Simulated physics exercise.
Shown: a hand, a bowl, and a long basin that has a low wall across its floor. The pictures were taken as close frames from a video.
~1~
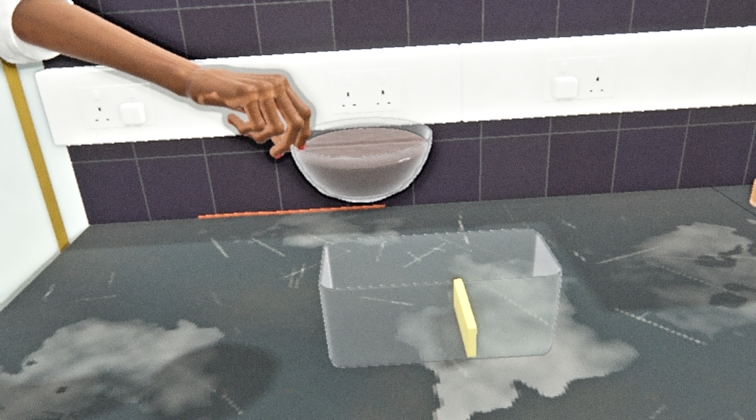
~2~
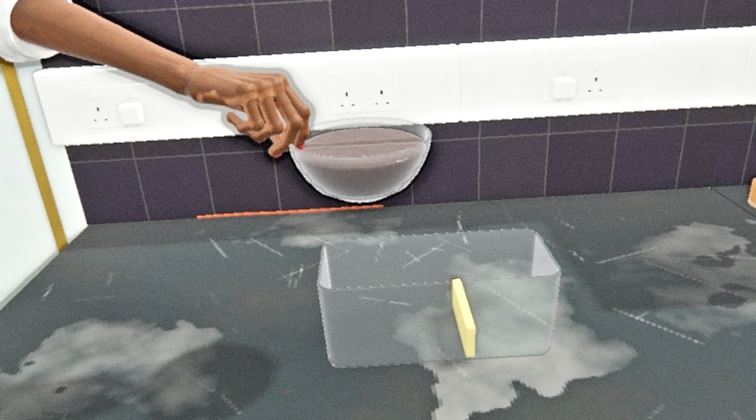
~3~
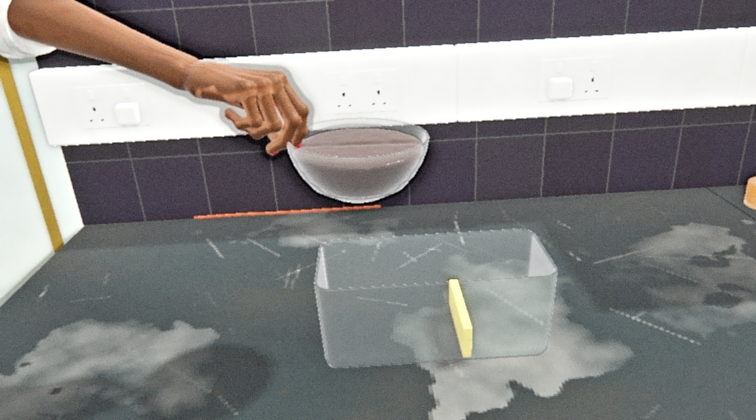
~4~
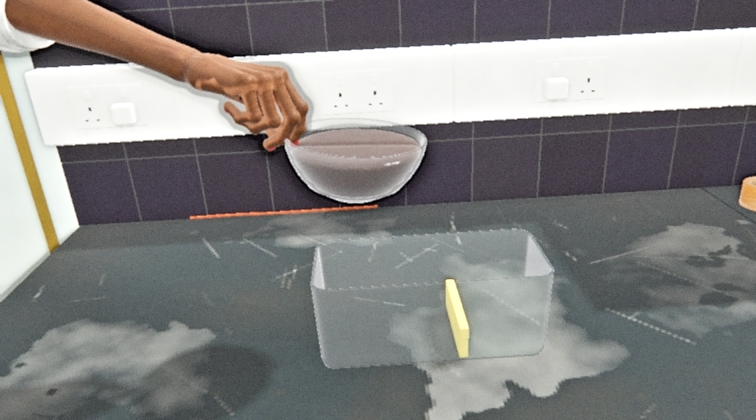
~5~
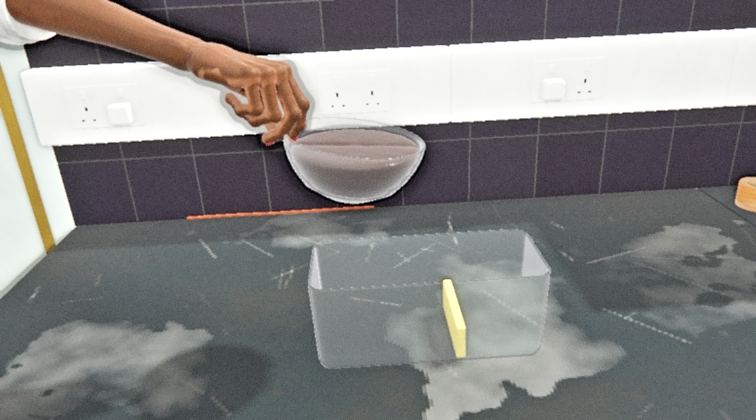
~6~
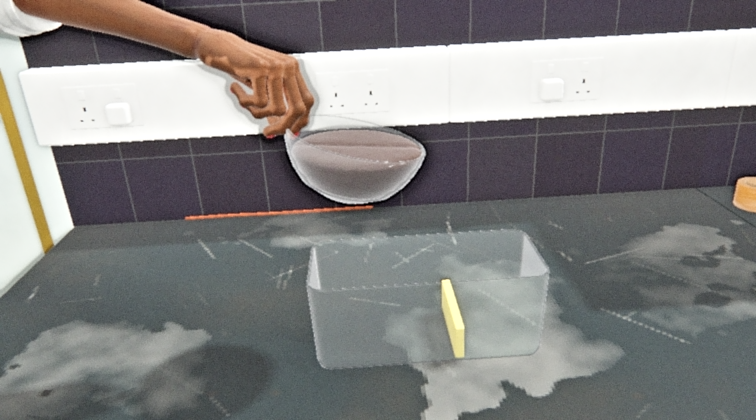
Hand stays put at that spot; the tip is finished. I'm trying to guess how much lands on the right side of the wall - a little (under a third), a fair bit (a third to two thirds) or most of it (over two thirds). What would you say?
I would say a fair bit, a third to two thirds.
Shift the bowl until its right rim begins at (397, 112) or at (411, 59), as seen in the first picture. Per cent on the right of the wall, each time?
One after the other: 35 %, 50 %.
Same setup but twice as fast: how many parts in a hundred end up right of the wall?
It comes to some 40 per cent.
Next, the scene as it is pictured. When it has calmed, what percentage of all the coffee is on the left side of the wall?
Roughly 40 in a hundred.
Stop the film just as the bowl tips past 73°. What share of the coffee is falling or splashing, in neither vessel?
About 45 %.
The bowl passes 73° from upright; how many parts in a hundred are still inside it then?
Around 30 in a hundred.
A moment on, the tilt is 73° and 30 per cent is still to pour, 1 is left of the wall and 25 right of it.
Next, the tilt is 103° and 0 per cent is still to pour, 30 is left of the wall and 58 right of it.
Then the tilt is 105° and 0 per cent is still to pour, 39 is left of the wall and 56 right of it.
Later the tilt is 105° and 0 per cent is still to pour, 41 is left of the wall and 53 right of it.
In the end 42 per cent lies left of the wall, 53 right of it and 5 outside.
